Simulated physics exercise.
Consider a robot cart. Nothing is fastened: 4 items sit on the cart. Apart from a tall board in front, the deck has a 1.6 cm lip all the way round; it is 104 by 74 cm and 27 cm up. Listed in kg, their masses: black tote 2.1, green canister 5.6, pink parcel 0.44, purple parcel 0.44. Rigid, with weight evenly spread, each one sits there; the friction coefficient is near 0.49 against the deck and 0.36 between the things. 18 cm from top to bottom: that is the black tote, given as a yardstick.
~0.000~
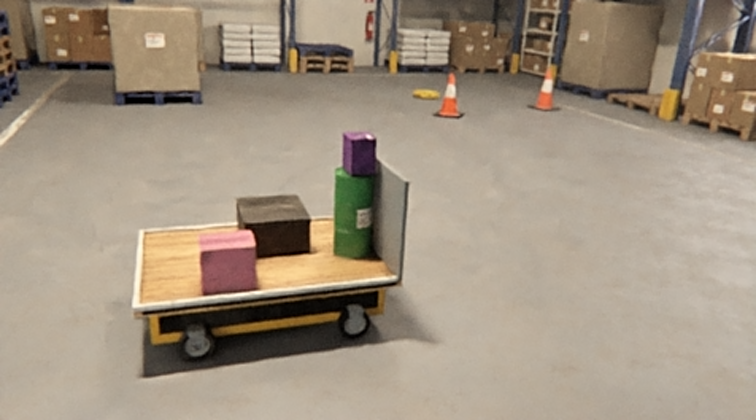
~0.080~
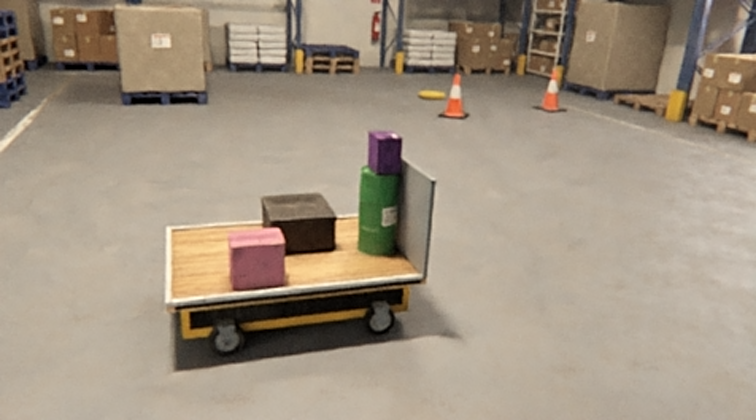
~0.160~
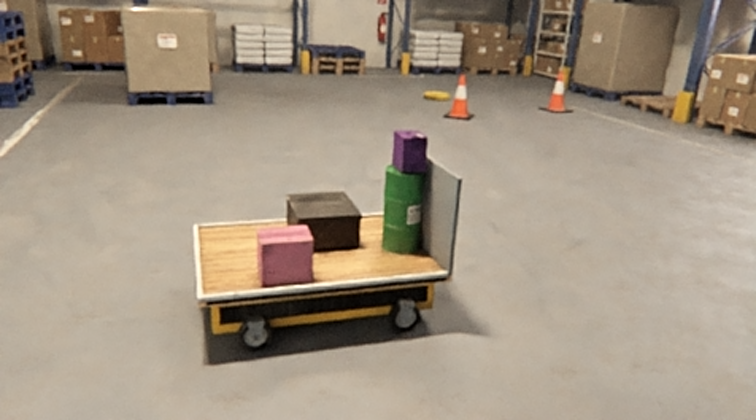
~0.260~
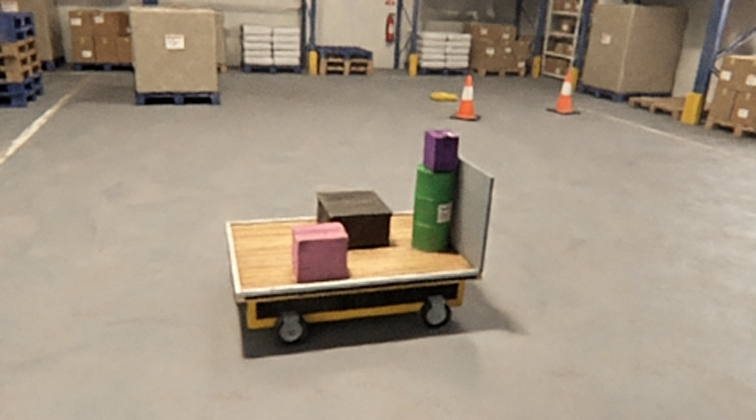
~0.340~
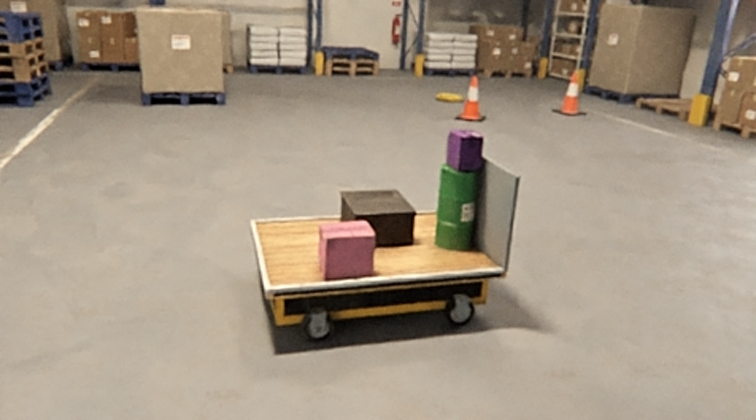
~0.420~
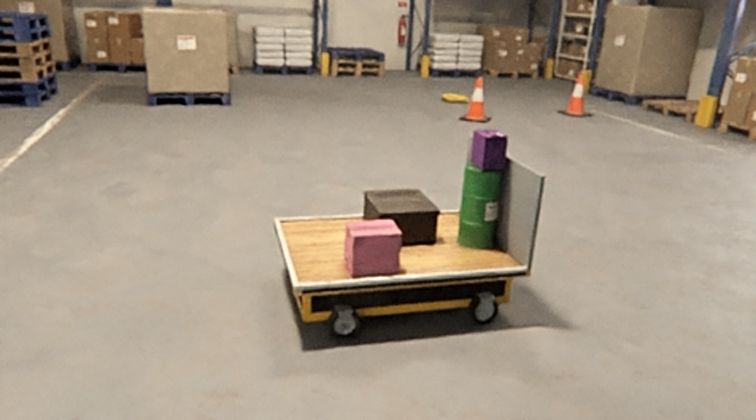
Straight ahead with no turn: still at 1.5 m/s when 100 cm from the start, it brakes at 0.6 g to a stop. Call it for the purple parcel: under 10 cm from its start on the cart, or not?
Under.
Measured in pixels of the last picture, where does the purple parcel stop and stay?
Somewhere around (596, 148).
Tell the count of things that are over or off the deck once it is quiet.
I count 0.
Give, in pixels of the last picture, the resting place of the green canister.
Near (581, 201).
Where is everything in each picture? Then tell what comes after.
In the first picture, cart has run 0 cm; purple parcel (359, 153); black tote (273, 224).
In the second picture, cart has run 12 cm; pink parcel (256, 259); black tote (298, 222).
In the third picture, cart has run 24 cm; green canister (402, 209); pink parcel (285, 256).
In the fourth picture, cart has run 39 cm; black tote (353, 218); green canister (432, 207).
In the fifth picture, cart has run 51 cm; pink parcel (346, 250); black tote (376, 217).
In the sixth picture, cart has run 63 cm; purple parcel (489, 150); green canister (479, 206).
Around 0.62 s, cart has run 93 cm.
Around 0.82 s, cart has run 116 cm; purple parcel shifted 3 cm near (591, 148).
Finally (1.4 s), all 4 still in place (within 10 cm). In the last view, purple parcel near (596, 148).
